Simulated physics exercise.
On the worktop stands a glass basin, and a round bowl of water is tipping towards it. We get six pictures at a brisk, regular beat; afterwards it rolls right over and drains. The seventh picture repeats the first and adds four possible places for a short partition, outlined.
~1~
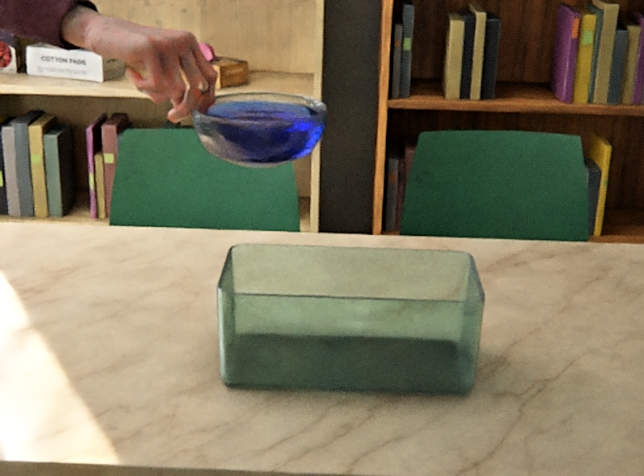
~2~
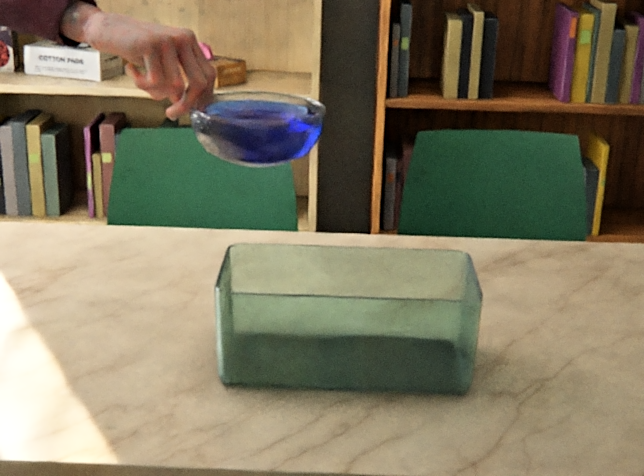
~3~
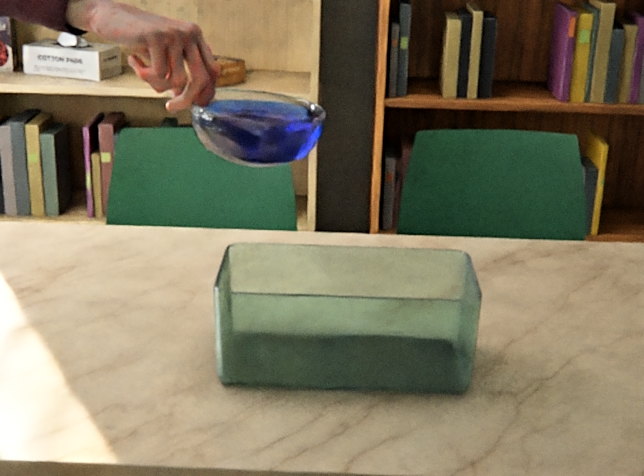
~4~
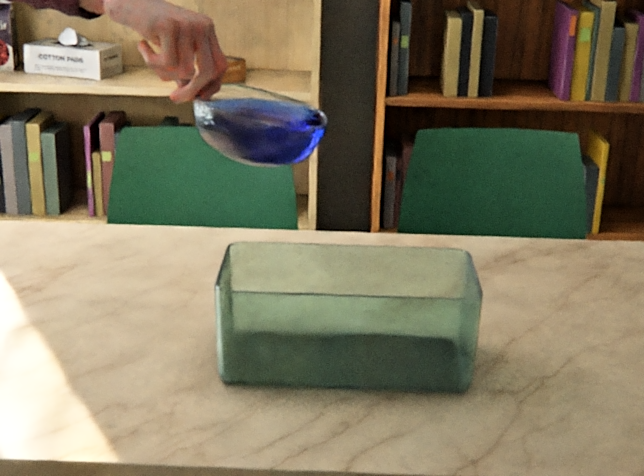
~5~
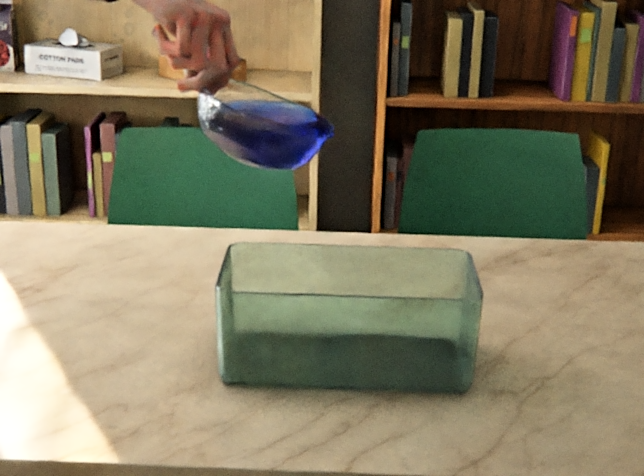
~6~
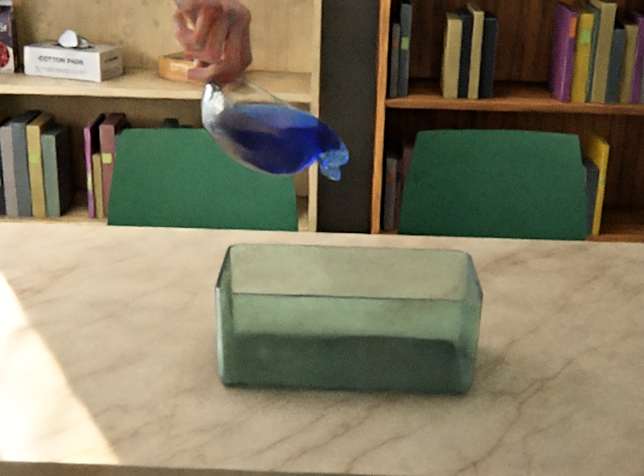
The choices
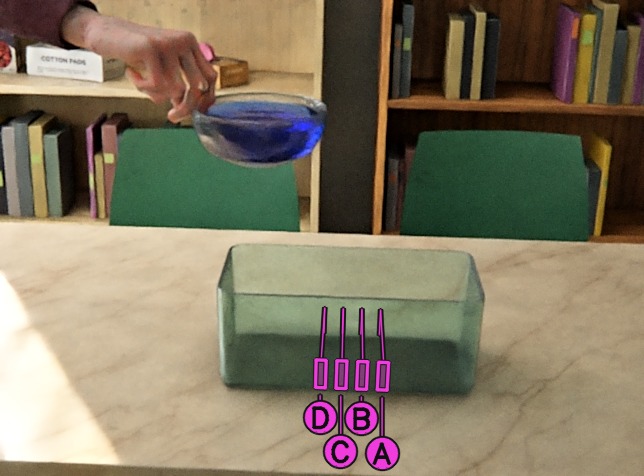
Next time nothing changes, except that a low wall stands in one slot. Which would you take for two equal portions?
Take A.
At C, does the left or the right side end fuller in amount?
More ends on the right.
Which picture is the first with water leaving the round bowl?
Picture 5.
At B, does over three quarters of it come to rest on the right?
No.
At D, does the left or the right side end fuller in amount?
The right one.
On the marked copy, A at (382, 397); B at (361, 396); C at (340, 395); D at (320, 395).
With A, about 50 % ends left of the wall and 48 % right of it.
With B, about 29 % ends left of the wall and 69 % right of it.
With C, about 21 % ends left of the wall and 78 % right of it.
With D, about 11 % ends left of the wall and 88 % right of it.
